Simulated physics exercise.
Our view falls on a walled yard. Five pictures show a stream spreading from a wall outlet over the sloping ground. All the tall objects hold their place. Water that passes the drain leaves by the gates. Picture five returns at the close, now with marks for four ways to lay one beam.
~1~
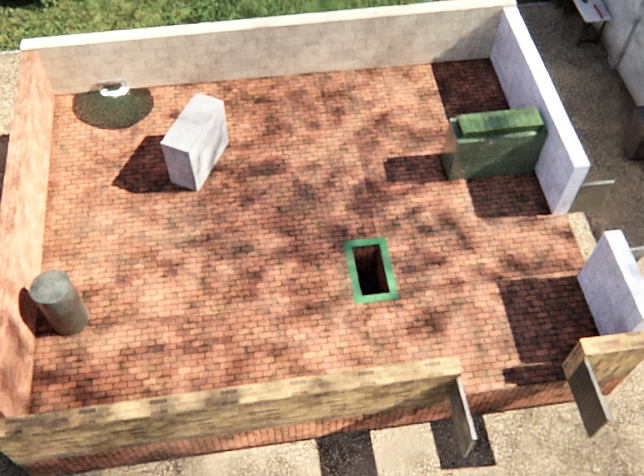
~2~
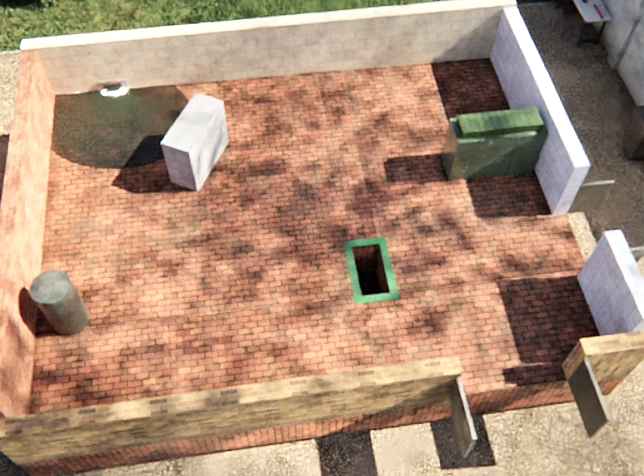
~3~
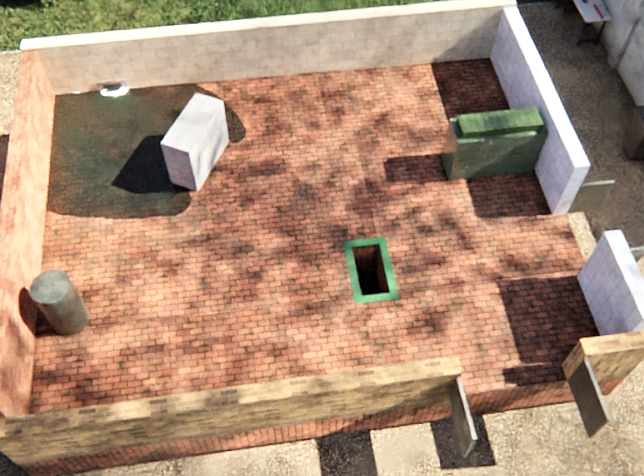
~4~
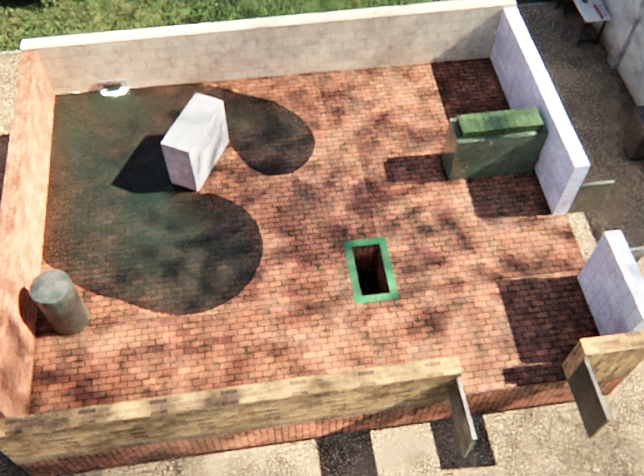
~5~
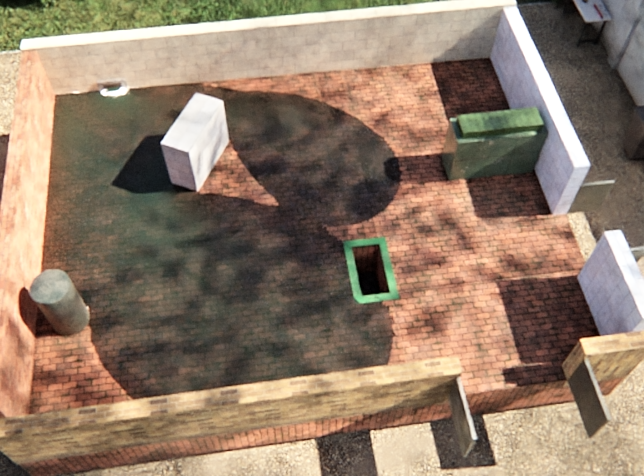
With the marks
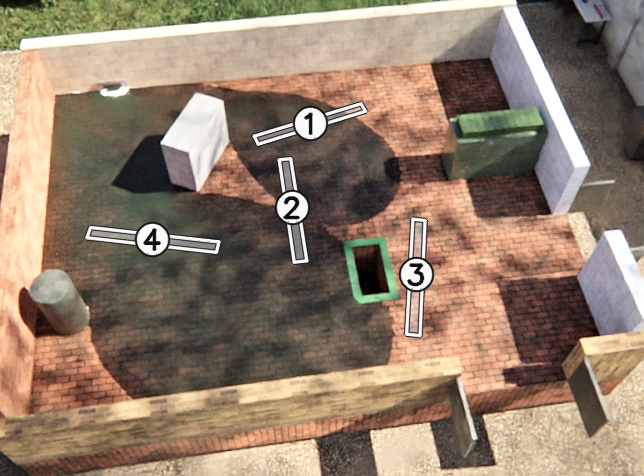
Walled brick yard with dark water spreading from the top left corner, passing around a pale block and reaching a green-rimmed opening.
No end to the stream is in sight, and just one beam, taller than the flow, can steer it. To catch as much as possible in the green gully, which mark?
4 is best.
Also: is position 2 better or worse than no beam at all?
Position 2 is worse.
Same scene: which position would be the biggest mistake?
That is position 2.
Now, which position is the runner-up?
The answer is 3.
On the marked copy, 1 from (256, 140) to (363, 107); 2 from (300, 261) to (284, 159); 3 from (413, 334) to (418, 219); 4 from (88, 232) to (217, 247).
If 1 is chosen, about 11 % of the stream goes into the green gully, about 84 % out by the gates.
If 2 is chosen, about 3 % of the stream goes into the green gully, about 96 % out by the gates.
If 3 is chosen, about 20 % of the stream goes into the green gully, about 79 % out by the gates.
If 4 is chosen, about 30 % of the stream goes into the green gully, about 70 % out by the gates.
